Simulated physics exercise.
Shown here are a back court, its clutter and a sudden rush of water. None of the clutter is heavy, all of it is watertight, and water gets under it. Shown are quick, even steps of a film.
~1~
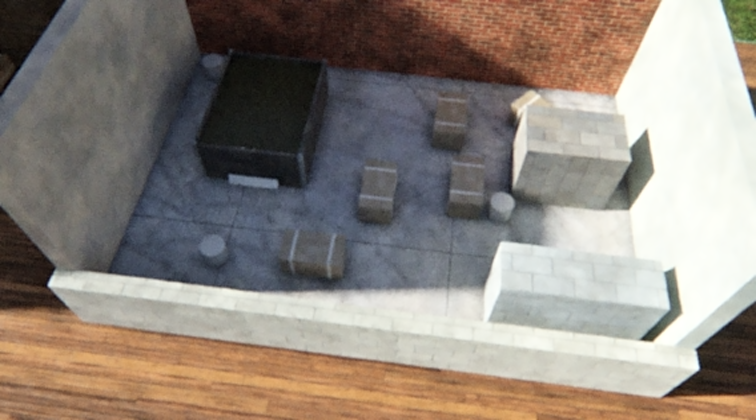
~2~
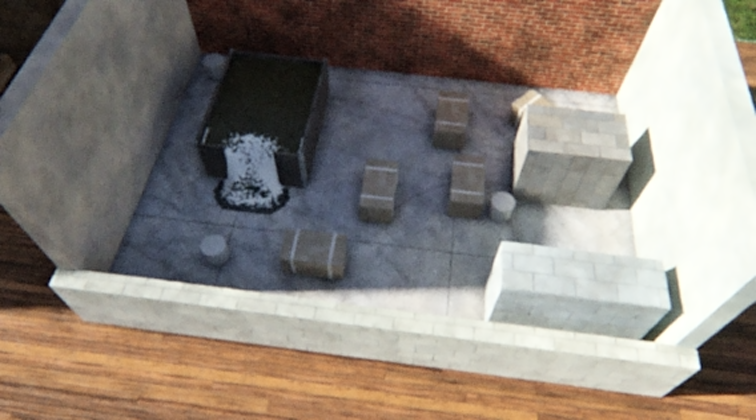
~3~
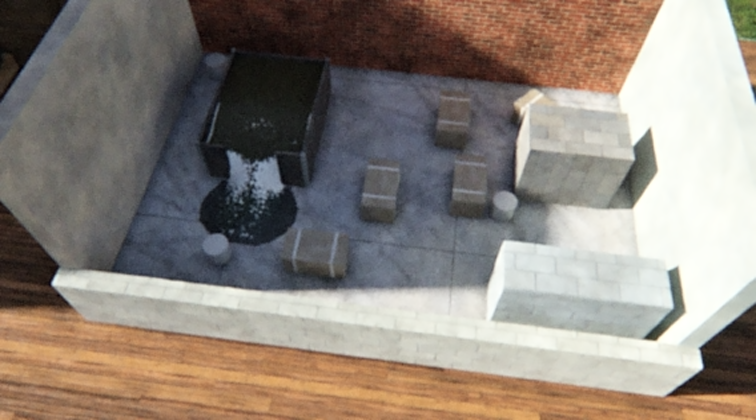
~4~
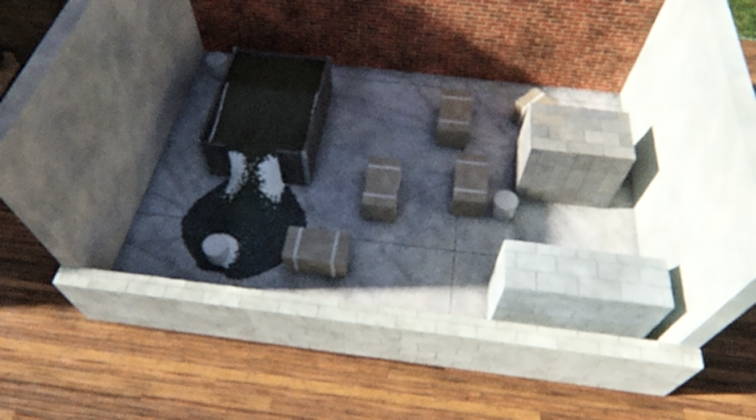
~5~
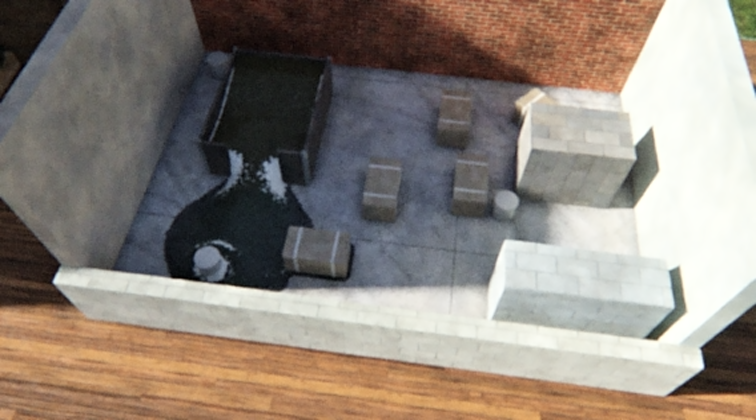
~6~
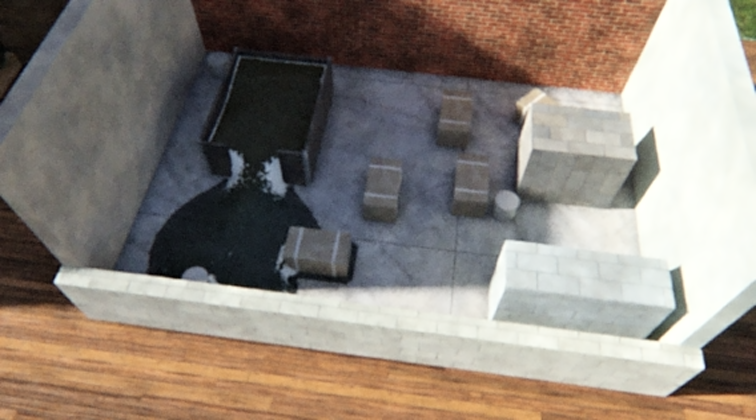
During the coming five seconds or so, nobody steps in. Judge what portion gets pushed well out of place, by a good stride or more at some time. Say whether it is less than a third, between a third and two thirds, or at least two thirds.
It is less than a third.
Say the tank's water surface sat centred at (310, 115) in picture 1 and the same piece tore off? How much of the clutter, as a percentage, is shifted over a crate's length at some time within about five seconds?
20 %, roughly.
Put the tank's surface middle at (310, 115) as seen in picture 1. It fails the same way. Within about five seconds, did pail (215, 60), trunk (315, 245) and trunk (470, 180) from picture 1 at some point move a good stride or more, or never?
Object by object: Below the mark, over the mark, below the mark.
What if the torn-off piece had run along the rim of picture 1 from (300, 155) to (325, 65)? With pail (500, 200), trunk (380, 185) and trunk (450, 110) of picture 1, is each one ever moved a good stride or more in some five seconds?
First over the mark, then over the mark, then over the mark.
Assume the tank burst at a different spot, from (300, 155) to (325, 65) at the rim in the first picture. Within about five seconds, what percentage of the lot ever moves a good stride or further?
Roughly 60 %.
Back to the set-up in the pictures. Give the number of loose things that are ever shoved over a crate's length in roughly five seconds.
My tally gives 2.
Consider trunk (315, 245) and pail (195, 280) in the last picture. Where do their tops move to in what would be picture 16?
First top about at (399, 270); second top about at (133, 226).
A moment on, 1 of 8 are well off their spots; 1 afloat.
Next, 2 of 8 are well off their spots; 1 afloat.
Later, 2 of 8 are well off their spots; 1 afloat.
In the end, 2 of 8 are well off their spots, and 2 have been at some point; 2 afloat.
